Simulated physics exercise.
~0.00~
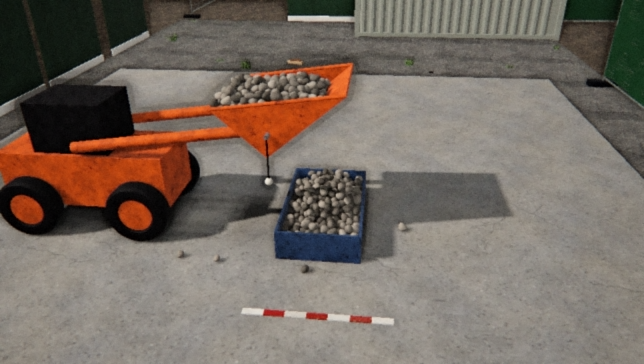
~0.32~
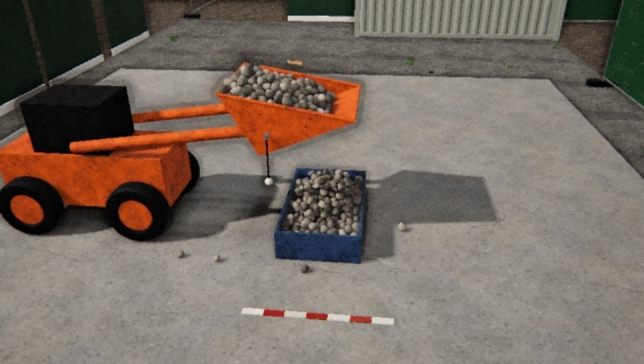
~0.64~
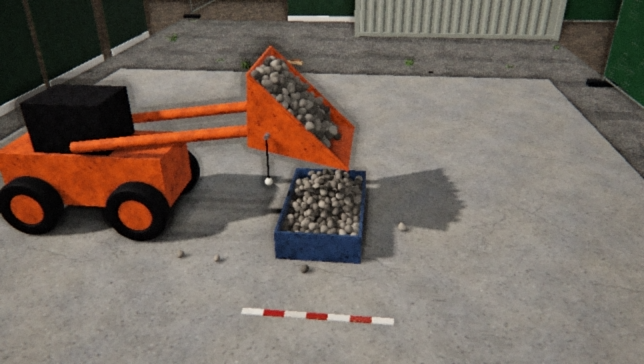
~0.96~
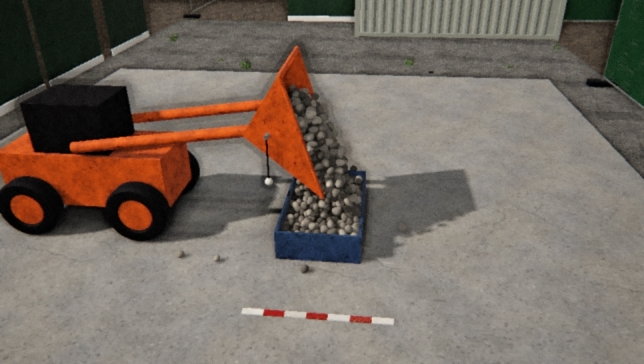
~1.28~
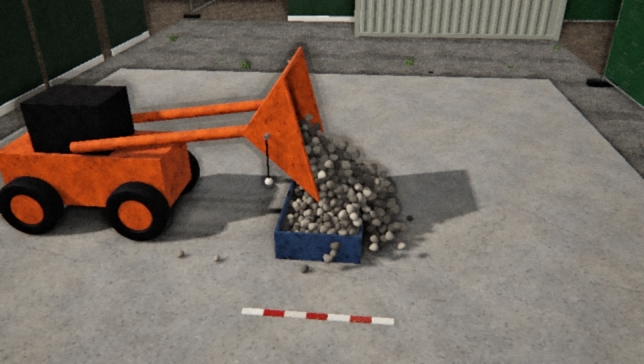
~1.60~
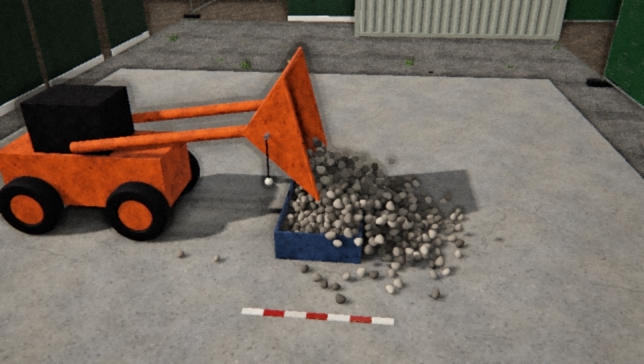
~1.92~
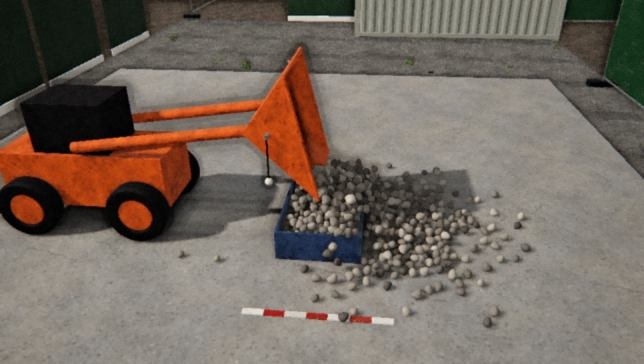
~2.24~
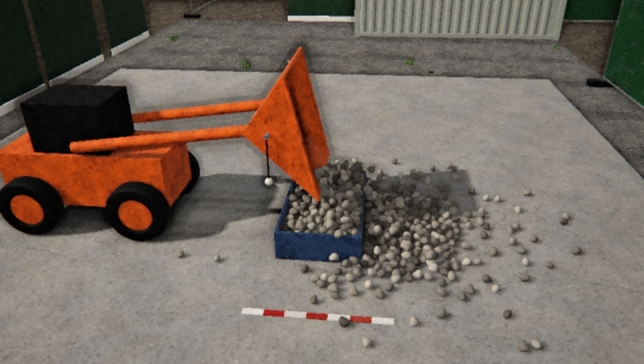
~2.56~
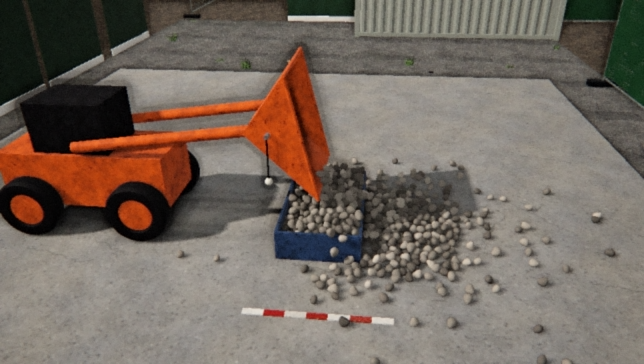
Orange loader tipping a bucket of grey stones into an already filled blue bin, many spilling over and scattering rightward across concrete.
